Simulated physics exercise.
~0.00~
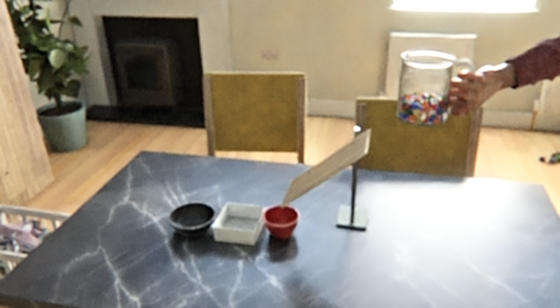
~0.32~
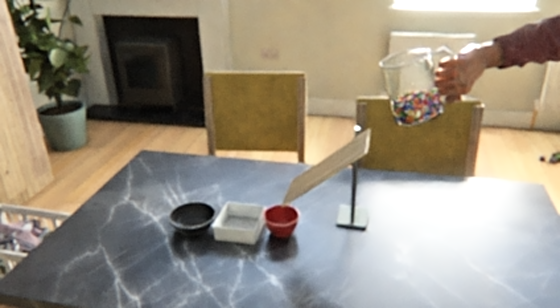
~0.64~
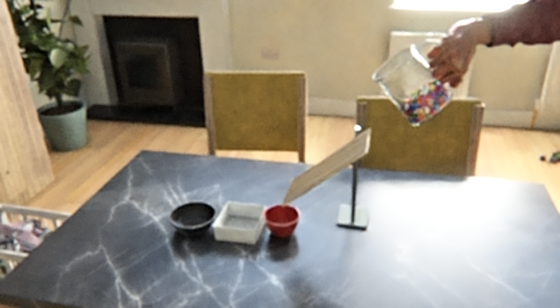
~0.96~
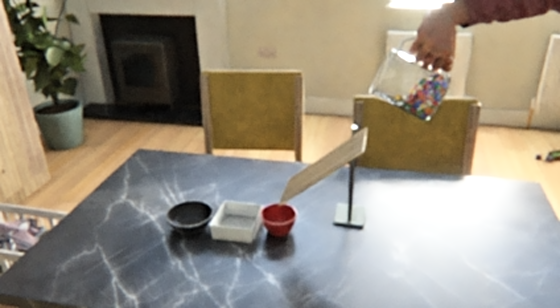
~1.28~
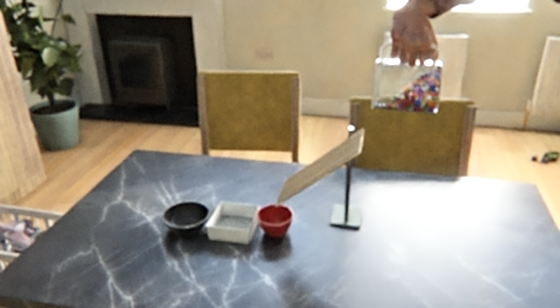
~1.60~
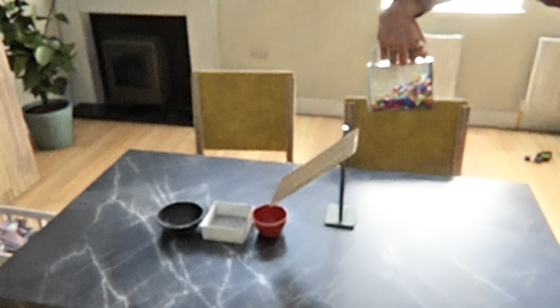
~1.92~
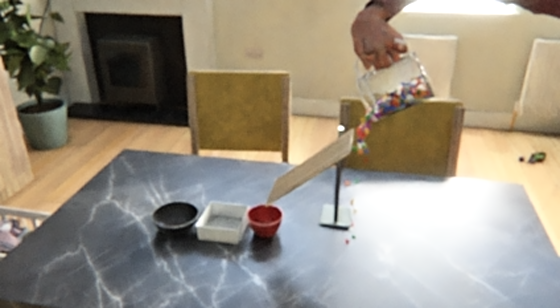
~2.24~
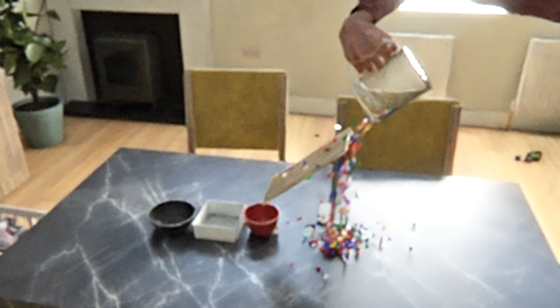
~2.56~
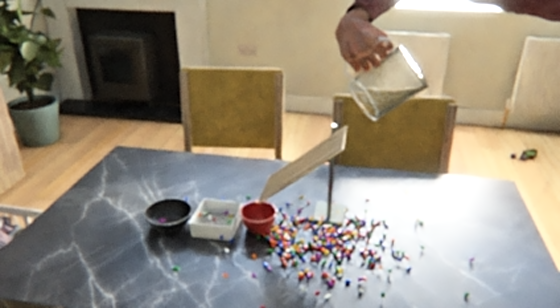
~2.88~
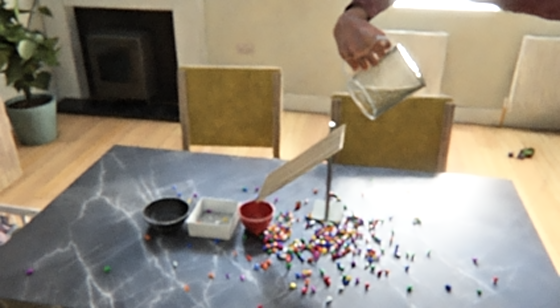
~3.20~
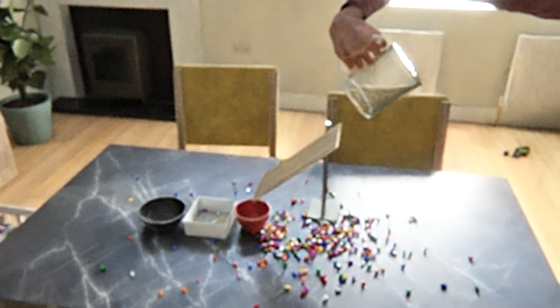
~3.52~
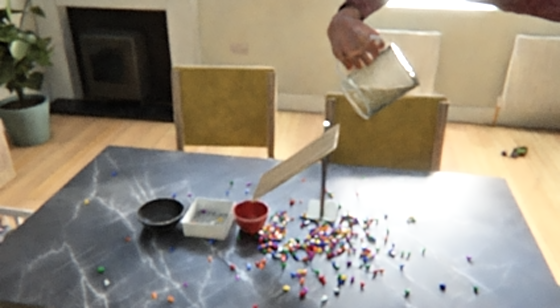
On a dark marbled table in a bright room, a red bowl, a white tin and a black bowl sit in a row beside a sloping board on a stand. A hand holds a clear jug of colourful jelly beans above the board's raised end and gradually tips it leftward. The beans stay inside at first, then a few spill out, and the rest pour down in a rush. Many drop around the stand, bouncing and scattering widely across the tabletop. The hand holds the emptied jug tilted while the beans lie strewn mostly outside the containers.
